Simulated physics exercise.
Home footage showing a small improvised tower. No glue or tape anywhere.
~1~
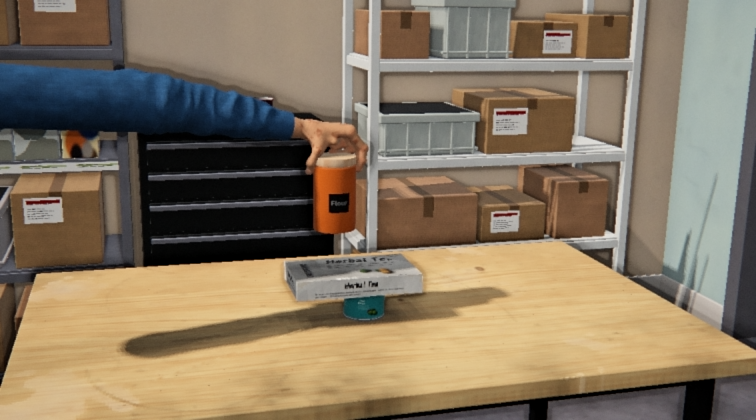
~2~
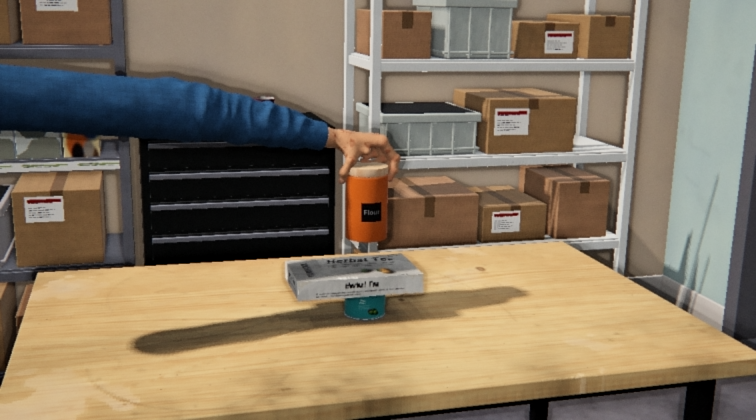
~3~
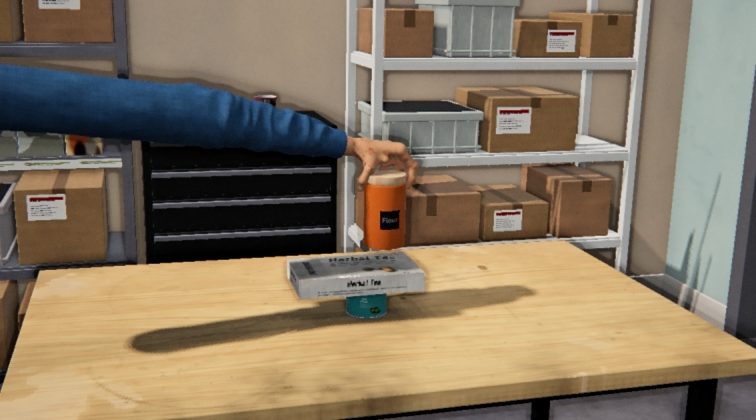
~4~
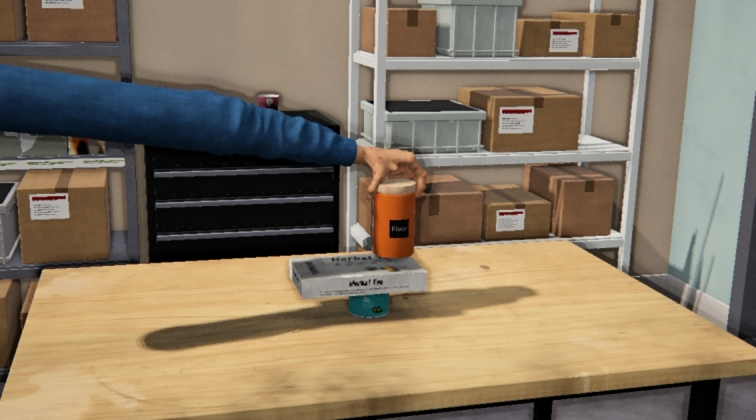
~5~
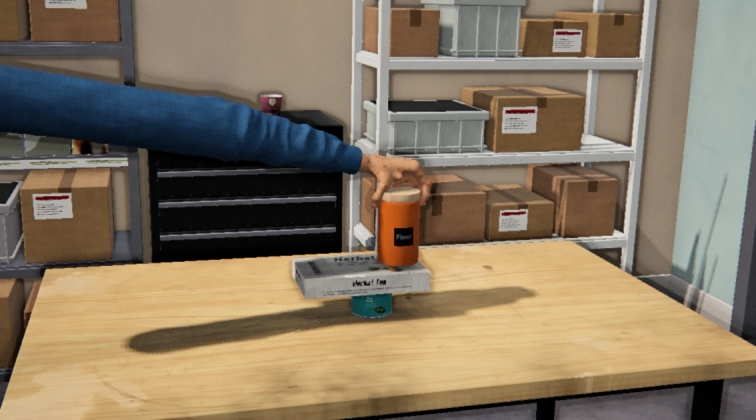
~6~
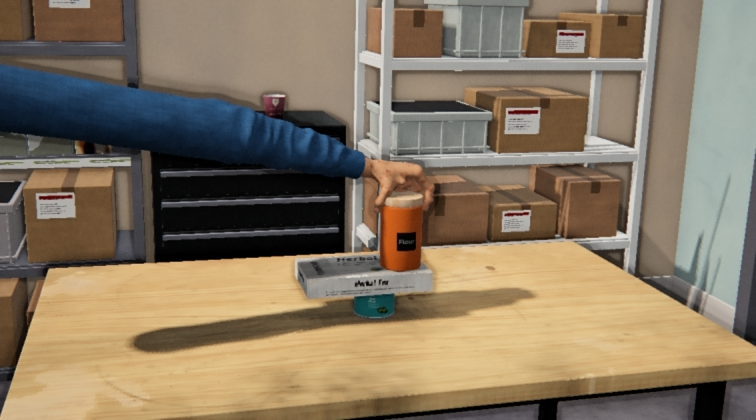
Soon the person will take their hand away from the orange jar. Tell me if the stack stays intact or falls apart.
The stack supports it.
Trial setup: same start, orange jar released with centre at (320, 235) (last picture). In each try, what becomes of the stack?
Then it loses its balance.
Then, 0.50 s later than the last frame, all is still.
Then, 1.30 s later than the last frame, orange jar resting near (402, 231).
When it is over, all 3 as before. End places, in pixels of the last picture, orange jar near (402, 231). The stack keeps its balance.
